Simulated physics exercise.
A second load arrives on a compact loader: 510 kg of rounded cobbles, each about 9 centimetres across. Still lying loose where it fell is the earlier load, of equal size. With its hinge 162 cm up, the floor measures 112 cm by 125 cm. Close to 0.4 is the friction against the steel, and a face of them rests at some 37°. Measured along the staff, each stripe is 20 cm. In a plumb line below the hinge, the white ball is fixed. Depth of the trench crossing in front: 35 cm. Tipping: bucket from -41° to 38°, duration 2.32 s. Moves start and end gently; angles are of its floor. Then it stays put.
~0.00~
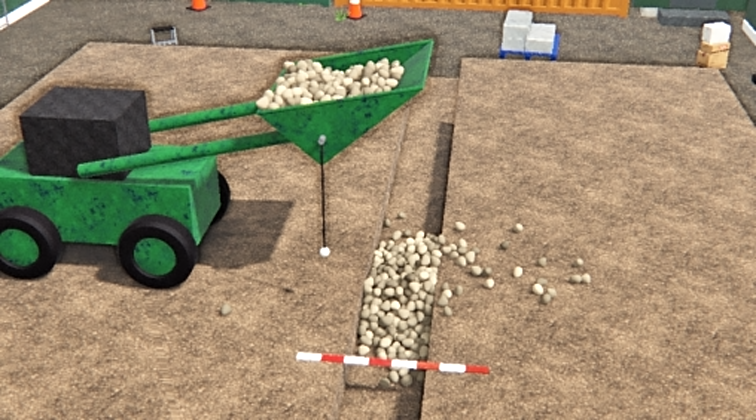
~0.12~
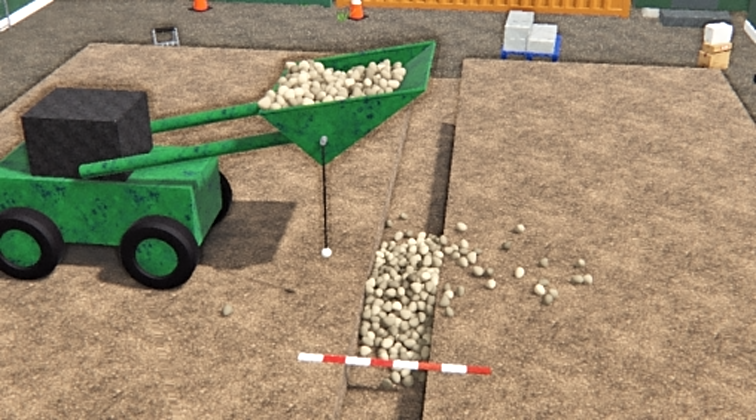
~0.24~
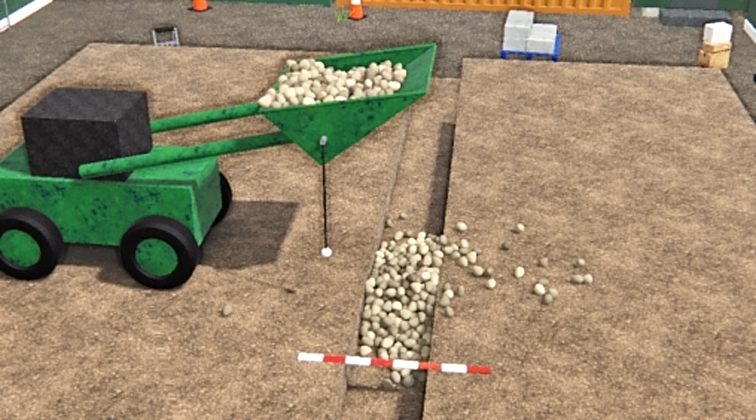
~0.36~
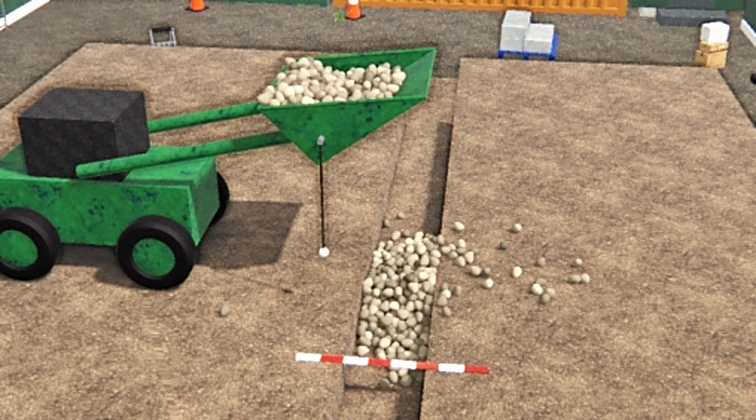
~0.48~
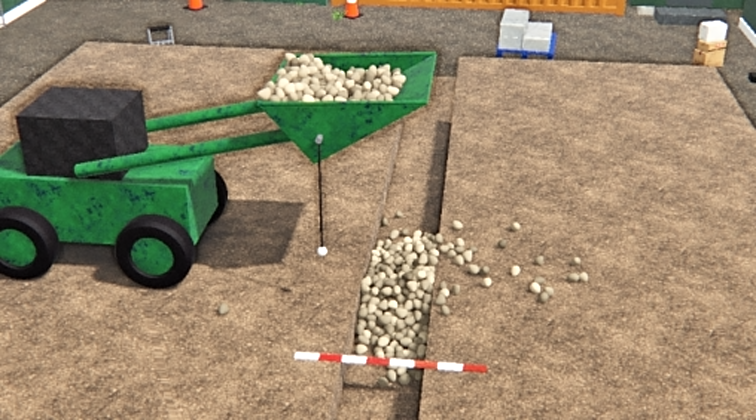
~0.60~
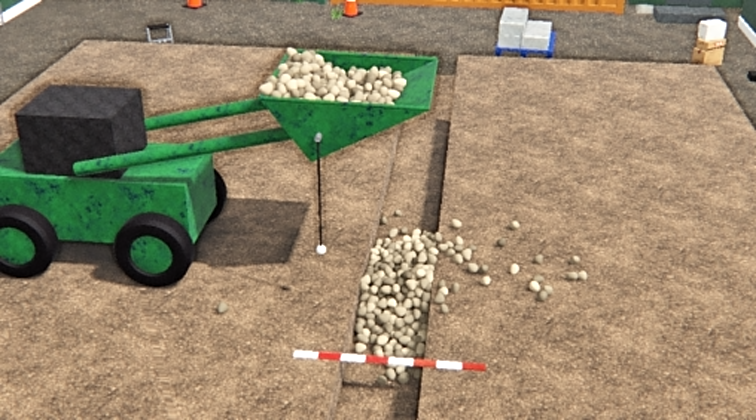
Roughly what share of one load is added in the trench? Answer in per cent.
I would say 16 per cent.
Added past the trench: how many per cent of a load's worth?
Some 85 % of one load's worth.
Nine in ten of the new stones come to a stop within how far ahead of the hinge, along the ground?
It comes to around 200 centimetres.
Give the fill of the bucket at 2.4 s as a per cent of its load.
Estimate: 25 % remaining inside, roughly.
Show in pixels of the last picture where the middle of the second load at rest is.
They come to rest centred about (479, 269).
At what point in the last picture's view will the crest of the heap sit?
Look near (481, 254).
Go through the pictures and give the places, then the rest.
In the first frame, the bucket is at -41°, its lip at (423, 88); the top of the load is at (372, 72). The earlier load is highest near (460, 276), 5 cm above ground level, 93 % in the trench, 7 % past the trench.
In the second frame, the bucket is at -40°, its lip at (425, 90); the top of the load is at (368, 72); the stones move at 0.0 m/s on average.
In the third frame, lip at (426, 92), floor tilted -39°, highest stones at (357, 72); the stones move at 0.1 m/s on average.
In the fourth frame, lip at (426, 97), floor tilted -36°, highest stones at (332, 72); the stones move at 0.1 m/s on average.
In the fifth frame, the bucket is at -32°, its lip at (427, 103); the top of the load is at (299, 64); the stones move at 0.2 m/s on average.
In the sixth frame, the bucket is at -28°, its lip at (429, 109); the top of the load is at (300, 60); the stones move at 0.2 m/s on average.
After 1.7 s the floor is at 26°; in per cent of one load, 100 in the bucket, 93 in the trench, 7 past the trench; the foremost stones are at (554, 278).
After 2.4 s the floor is at 38°; in per cent of one load, 25 in the bucket, 118 in the trench, 57 past the trench; the foremost stones are at (554, 278).
After 2.8 s the floor is at 38°; in per cent of one load, 1 in the bucket, 115 in the trench, 84 past the trench; the foremost stones are at (572, 280).
After 5.6 s the floor is at 38°; in per cent of one load, 0 in the bucket, 109 in the trench, 90 past the trench; the foremost stones are at (654, 319). Net gain in the trench, 16.
